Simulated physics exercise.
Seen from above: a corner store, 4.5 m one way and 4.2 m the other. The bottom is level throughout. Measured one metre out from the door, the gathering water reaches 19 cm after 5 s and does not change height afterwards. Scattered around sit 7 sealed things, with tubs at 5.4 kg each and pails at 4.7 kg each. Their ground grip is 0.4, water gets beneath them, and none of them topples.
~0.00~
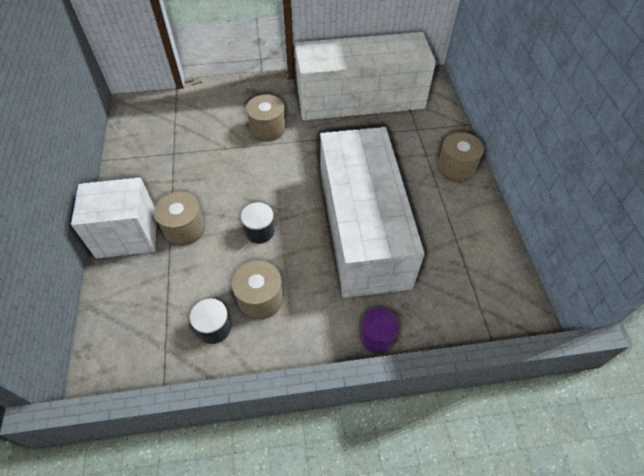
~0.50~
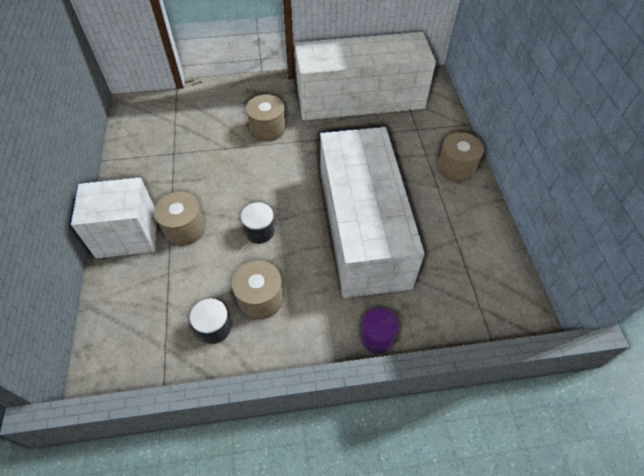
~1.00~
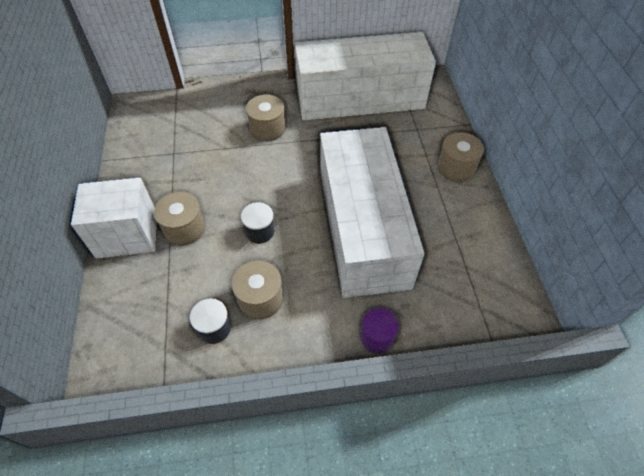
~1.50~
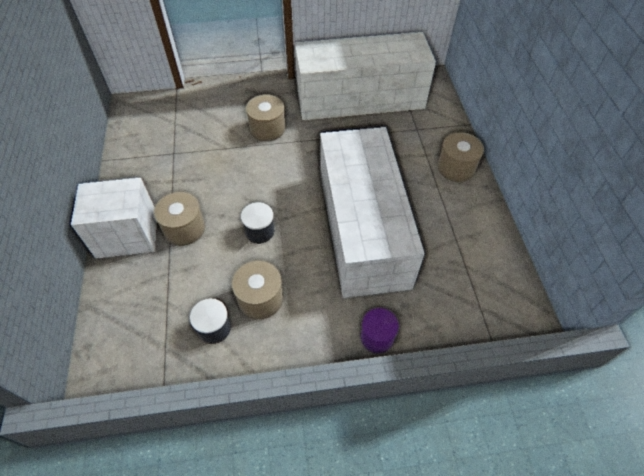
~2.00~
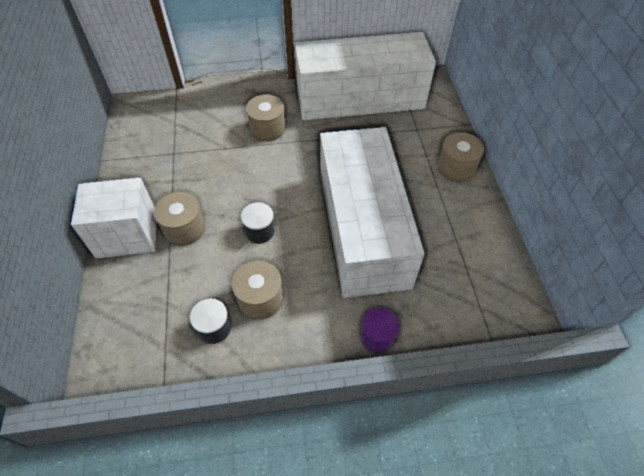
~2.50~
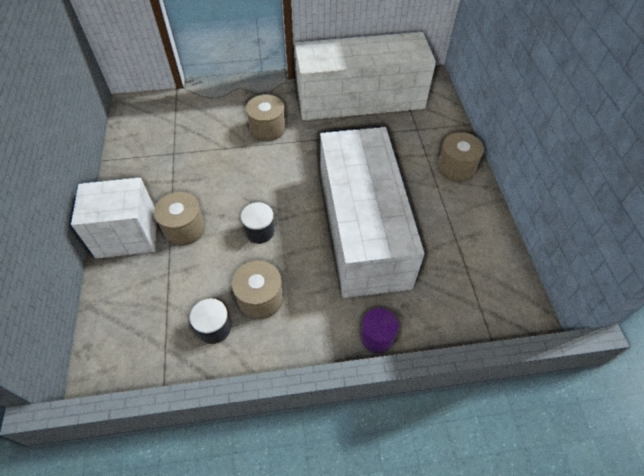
Water turns bluer outside the doorway while the tubs and pails inside stay still.
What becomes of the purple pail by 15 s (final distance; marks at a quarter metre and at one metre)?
Result: Long displacement.
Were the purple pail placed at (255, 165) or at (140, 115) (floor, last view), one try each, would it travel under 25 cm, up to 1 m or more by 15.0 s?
In that order: It goes a long way; it shifts a modest distance.
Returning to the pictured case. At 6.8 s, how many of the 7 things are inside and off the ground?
At that time, 3.
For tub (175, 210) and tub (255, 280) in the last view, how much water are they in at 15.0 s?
Around 15 cm and 14 cm.
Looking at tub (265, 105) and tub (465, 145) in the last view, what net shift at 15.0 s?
They've ended up 250 cm and 150 cm away, in that order.
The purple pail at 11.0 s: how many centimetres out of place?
Displacement by then near 120 cm.
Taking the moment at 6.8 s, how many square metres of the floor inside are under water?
Wet: Near 12 m2.
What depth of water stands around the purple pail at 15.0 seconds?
I'd say around 10 cm.
After 3.5 s the purple pail is near (380, 325), 0.0 m from its start, aground; 0 afloat.
After 6.8 s the purple pail is near (380, 325), 0.0 m from its start, aground; 3 afloat.
After 11.0 s the purple pail is near (486, 269), 1.2 m from its start, aground; 4 afloat.
After 15.0 s the purple pail is near (443, 96), 3.1 m from its start, afloat; 7 afloat.
